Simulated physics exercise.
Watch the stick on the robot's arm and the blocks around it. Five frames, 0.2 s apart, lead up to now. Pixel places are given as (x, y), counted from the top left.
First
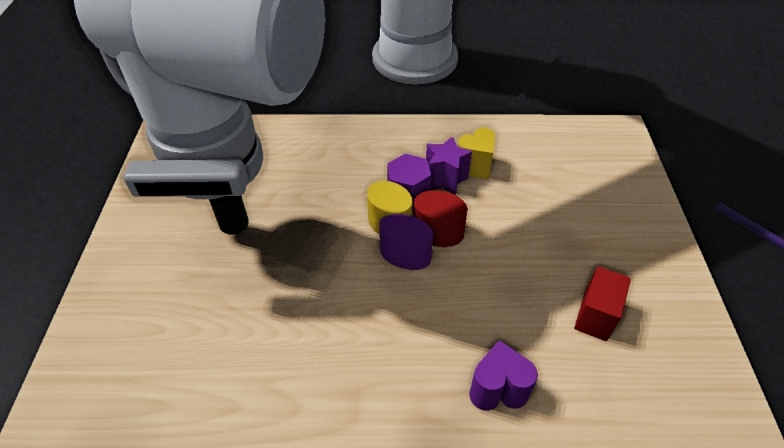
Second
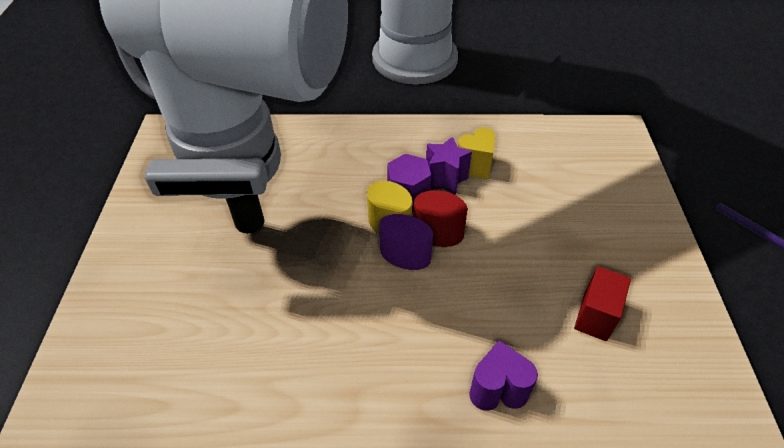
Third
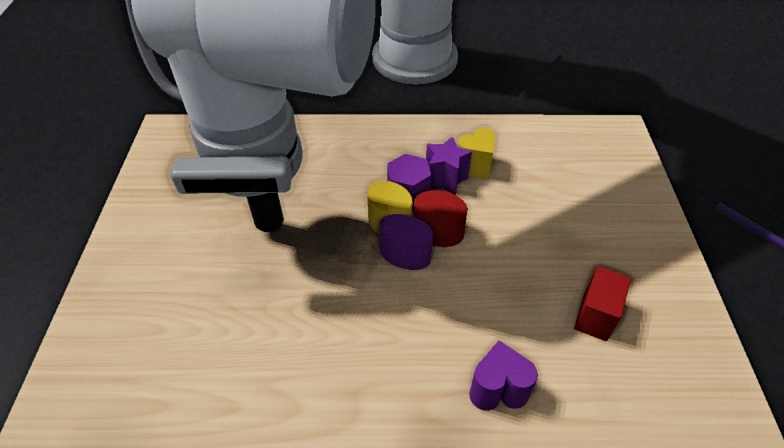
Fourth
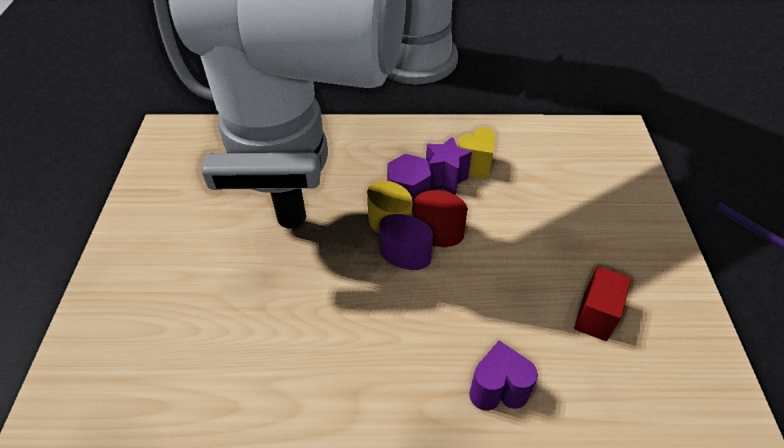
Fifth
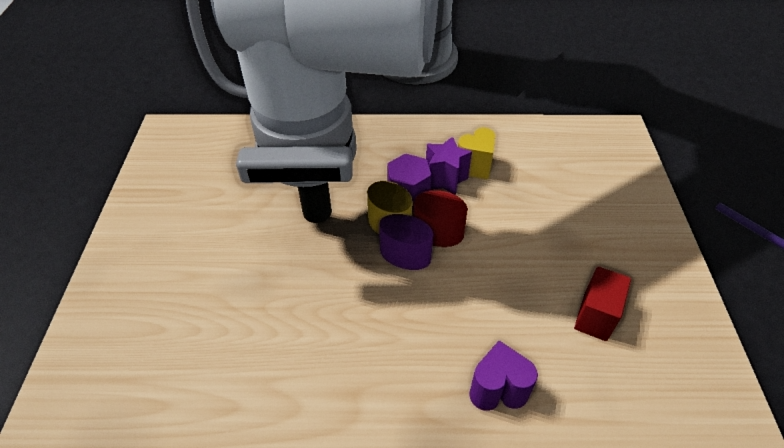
The robot arm slid its black stick steadily to the right across the wooden board, closing in on the yellow oval block beside the purple and red ones, while all the blocks stayed still.
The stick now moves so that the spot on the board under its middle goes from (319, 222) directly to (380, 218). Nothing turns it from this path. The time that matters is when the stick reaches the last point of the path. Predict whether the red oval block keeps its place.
At the moment the path ends, the red oval block no longer stands where it did.
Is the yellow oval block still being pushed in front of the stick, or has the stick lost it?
It sits in front of the stick.
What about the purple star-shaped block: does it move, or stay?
Once the path is done, it remains where it sat before.
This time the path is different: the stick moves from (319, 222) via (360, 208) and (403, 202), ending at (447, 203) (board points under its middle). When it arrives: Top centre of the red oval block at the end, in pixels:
My prediction: (459, 216).
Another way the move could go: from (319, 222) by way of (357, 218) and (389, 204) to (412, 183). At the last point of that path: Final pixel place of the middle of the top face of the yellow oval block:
My best guess is (413, 198).
What follows on the original path. Halfway along, stick at (349, 210); nothing pushed yet.
At the end, stick at (380, 208); yellow oval block at (415, 200), turned 20° clockwise; purple oval block in place; purple hexagonal block at (412, 167); red oval block at (463, 210); purple star-shaped block in place.
